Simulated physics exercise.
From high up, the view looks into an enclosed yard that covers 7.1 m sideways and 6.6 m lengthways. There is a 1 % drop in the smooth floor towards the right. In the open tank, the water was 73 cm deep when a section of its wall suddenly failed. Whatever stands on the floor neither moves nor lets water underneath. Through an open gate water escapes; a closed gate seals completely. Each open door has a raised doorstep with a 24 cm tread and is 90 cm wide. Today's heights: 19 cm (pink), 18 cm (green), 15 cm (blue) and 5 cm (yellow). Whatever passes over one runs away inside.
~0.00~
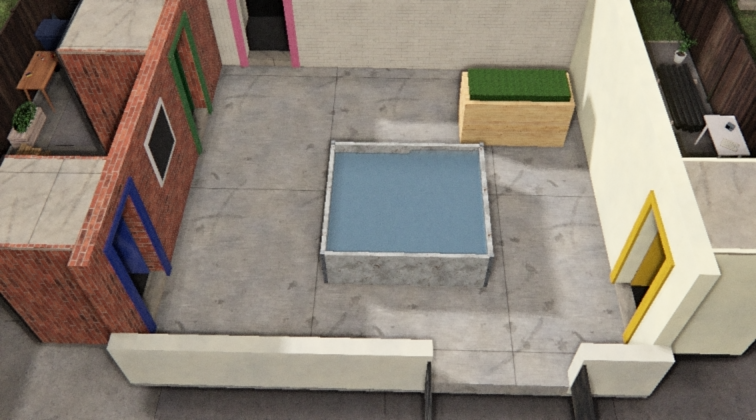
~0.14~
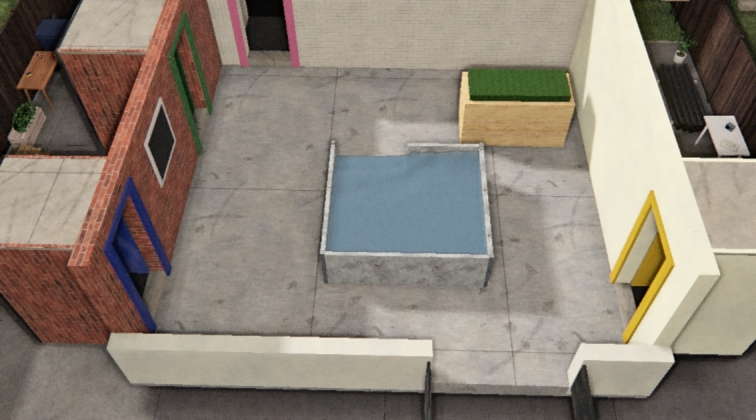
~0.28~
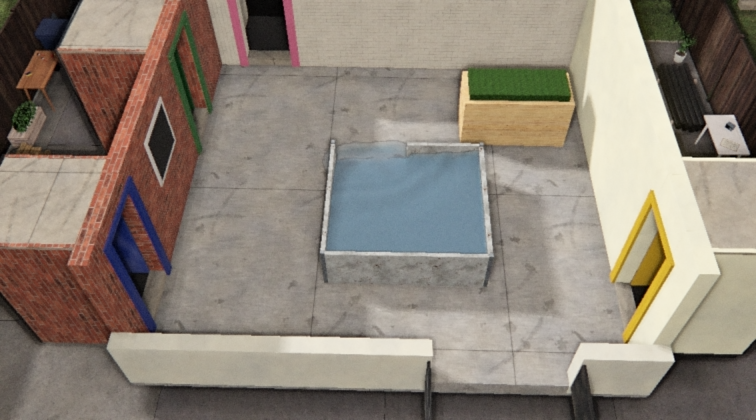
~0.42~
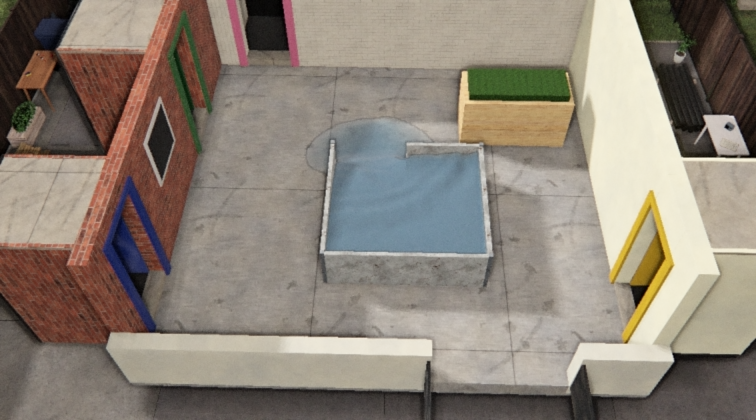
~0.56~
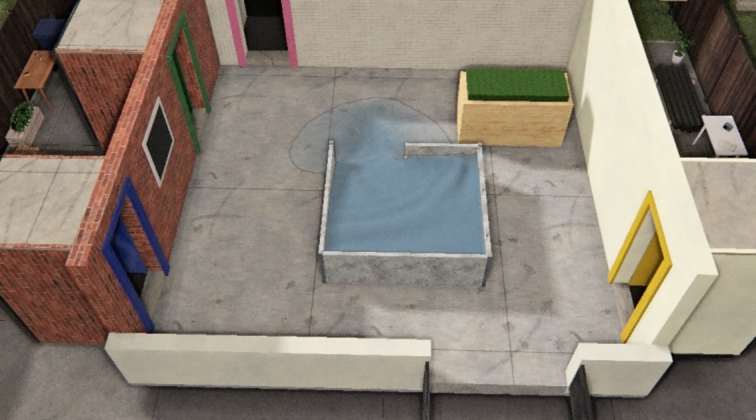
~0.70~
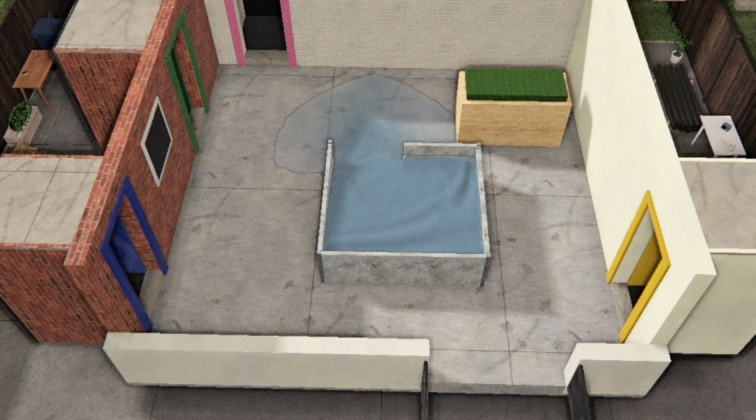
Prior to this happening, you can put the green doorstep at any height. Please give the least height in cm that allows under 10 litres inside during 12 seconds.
It would have to be roughly 11.5 cm high.
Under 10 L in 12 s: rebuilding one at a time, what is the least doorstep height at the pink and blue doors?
About 25 cm at pink and about 7.0 cm at blue.
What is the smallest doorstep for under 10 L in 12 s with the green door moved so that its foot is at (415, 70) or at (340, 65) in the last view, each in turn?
In turn: About 28 cm, about 32 cm.
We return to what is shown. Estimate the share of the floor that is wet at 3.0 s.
Wet share: Near 35 %.
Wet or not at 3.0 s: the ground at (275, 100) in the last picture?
At that moment it's submerged.
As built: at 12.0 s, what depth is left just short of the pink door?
You'd measure close to 9.0 cm there.
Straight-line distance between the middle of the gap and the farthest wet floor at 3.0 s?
Around 4.8 m out.
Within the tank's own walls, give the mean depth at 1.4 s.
The average depth is some 53 cm.
After 1.4 s water covers 25 % of the floor, deepest (42 cm) near (353, 169); it has not reached the green door.
After 3.0 s water covers 35 % of the floor, deepest (36 cm) near (228, 67); 16 cm at the green door, 0 litres in over its 18 cm doorstep.
After 12.0 s water covers 100 % of the floor, deepest (16 cm) near (565, 87); 8 cm at the green door, 0 litres in over its 18 cm doorstep.
At the green door as built, the water arrived by 2.2 s and peaked near 16 cm at 3.0 s.
With a doorstep of 9.5 cm, 26 litres would have come in within the 12 s; with 12.5 cm, 6 litres. So under 10 litres takes about 11.5 cm.
